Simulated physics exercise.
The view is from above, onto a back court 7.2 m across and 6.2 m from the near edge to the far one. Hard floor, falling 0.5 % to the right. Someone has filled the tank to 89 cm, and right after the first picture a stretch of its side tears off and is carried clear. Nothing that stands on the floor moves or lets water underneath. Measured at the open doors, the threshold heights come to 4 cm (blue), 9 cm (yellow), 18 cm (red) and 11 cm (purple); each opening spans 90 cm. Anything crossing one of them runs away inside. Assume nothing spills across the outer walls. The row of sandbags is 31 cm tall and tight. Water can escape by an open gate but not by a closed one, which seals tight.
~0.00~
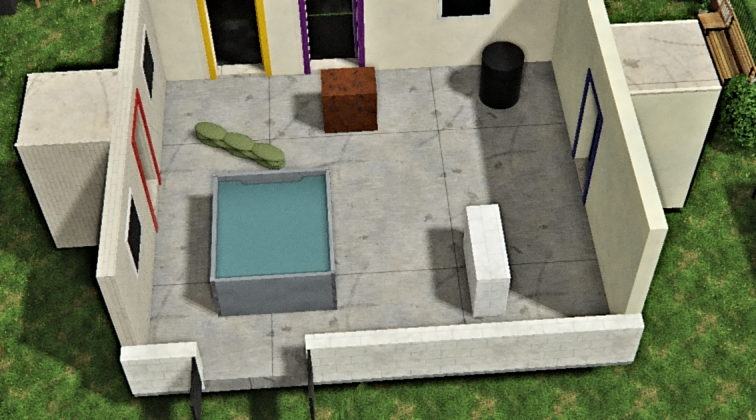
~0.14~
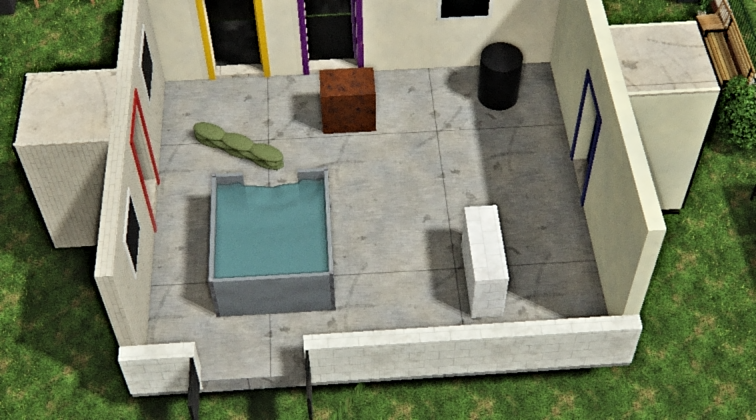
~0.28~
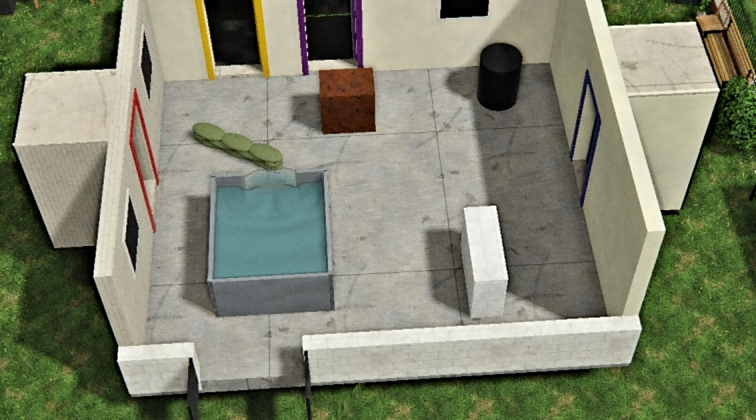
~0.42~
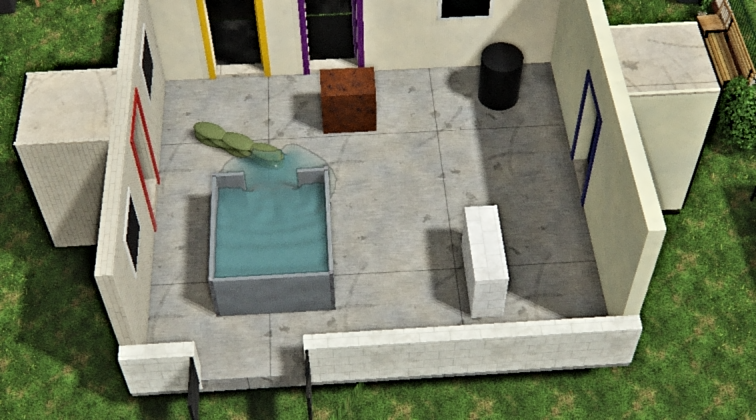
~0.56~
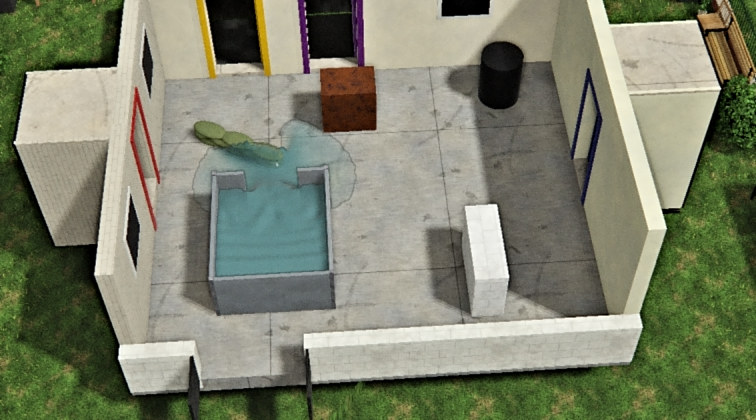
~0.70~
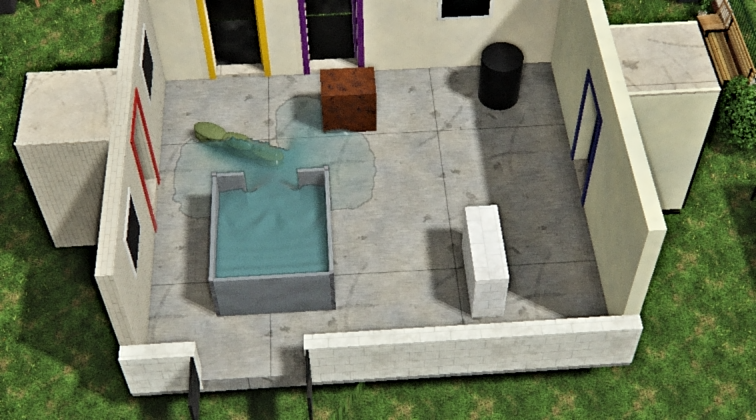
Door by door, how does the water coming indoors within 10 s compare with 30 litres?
At the end, the blue door will not hold enough water back. The yellow door will not hold enough water back. The red door will hold enough water back. The purple door will not hold enough water back.
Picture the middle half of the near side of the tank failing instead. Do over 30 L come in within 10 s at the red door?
So for red: No.
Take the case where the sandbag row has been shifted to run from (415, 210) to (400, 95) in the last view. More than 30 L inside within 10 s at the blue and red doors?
Blue within the limit, red within the limit.
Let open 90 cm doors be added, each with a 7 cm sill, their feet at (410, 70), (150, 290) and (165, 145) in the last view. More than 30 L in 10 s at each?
Check each in turn: The first fails, the second fails, the third succeeds.
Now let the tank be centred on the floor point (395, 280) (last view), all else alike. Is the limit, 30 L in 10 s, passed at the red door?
With that change, the limit at the red door is not exceeded.
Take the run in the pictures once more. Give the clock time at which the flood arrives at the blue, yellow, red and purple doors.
Blue = 2.4 s, yellow = 1.6 s, red = 1.0 s, purple = 0.9 s.
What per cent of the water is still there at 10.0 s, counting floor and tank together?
Roughly 82 percent.
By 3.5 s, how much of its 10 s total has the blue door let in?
I'd put it at about 15 per cent by that point.
After 1.4 s water covers 25 % of the floor and is deepest (57 cm) near (275, 172); blue door not reached, yellow door not reached, red door 9 cm at the sill, 0 L in, purple door 13 cm at the sill, 19 L in.
After 2.2 s water covers 45 % of the floor and is deepest (42 cm) near (275, 172); blue door not reached, yellow door 21 cm at the sill, 6 L in, red door 14 cm at the sill, 0 L in, purple door 18 cm at the sill, 57 L in.
After 3.5 s water covers 65 % of the floor and is deepest (34 cm) near (275, 172); blue door 11 cm at the sill, 24 L in, yellow door 19 cm at the sill, 60 L in, red door 13 cm at the sill, 1 L in, purple door 12 cm at the sill, 87 L in.
After 6.0 s water covers 80 % of the floor and is deepest (20 cm) near (275, 172); blue door 12 cm at the sill, 64 L in, yellow door 9 cm at the sill, 105 L in, red door 8 cm at the sill, 1 L in, purple door 12 cm at the sill, 109 L in.
After 10.0 s water covers 90 % of the floor and is deepest (12 cm) near (604, 342); blue door 10 cm at the sill, 141 L in, yellow door 8 cm at the sill, 107 L in, red door 6 cm at the sill, 2 L in, purple door 5 cm at the sill, 111 L in.
